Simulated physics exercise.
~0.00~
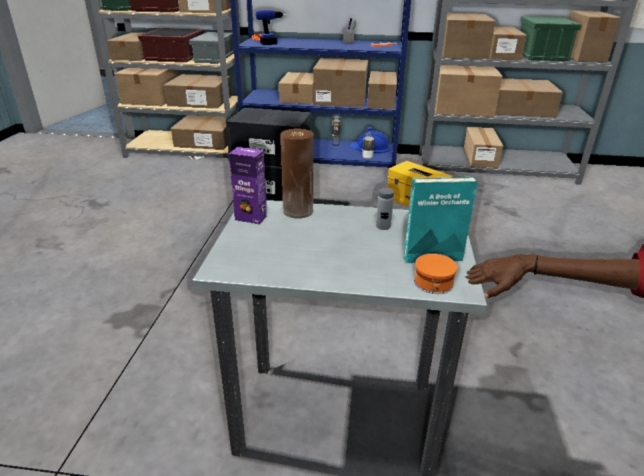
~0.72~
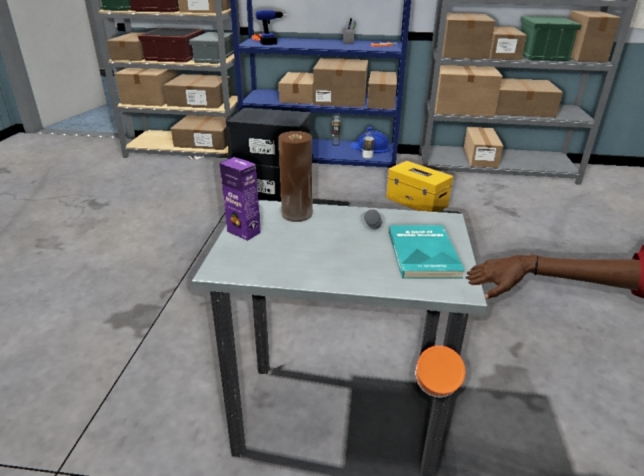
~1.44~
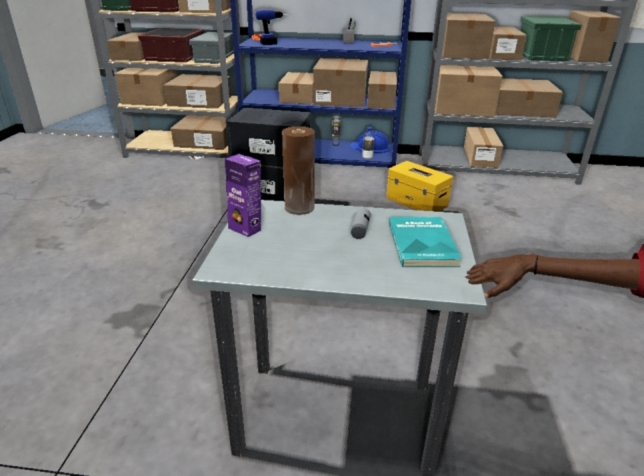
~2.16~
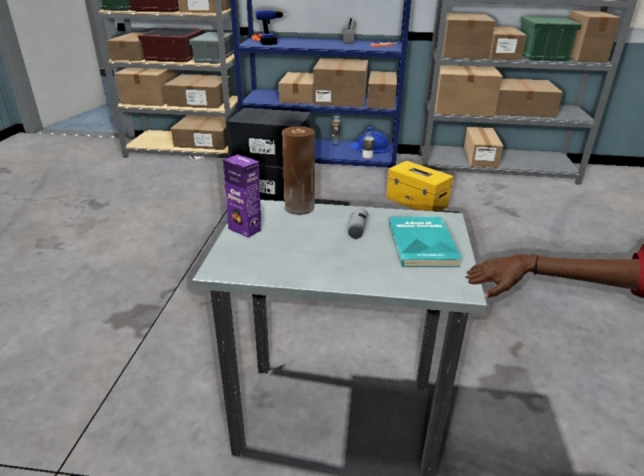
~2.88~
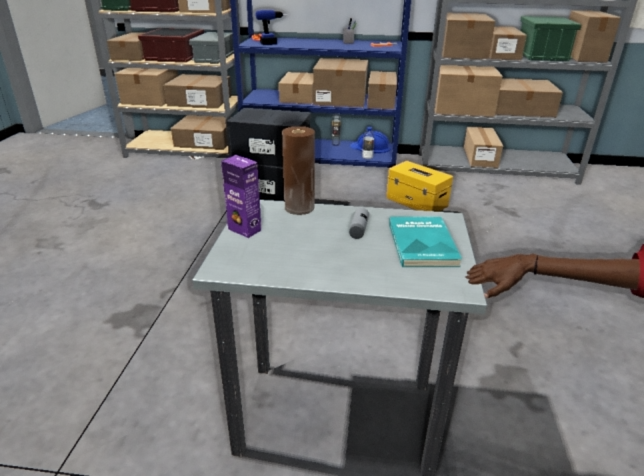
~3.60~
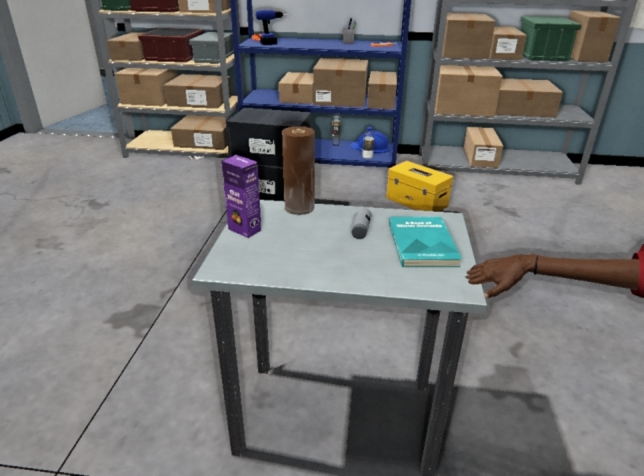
A hand rests by a table as the book topples, shaker tips and tub falls off.
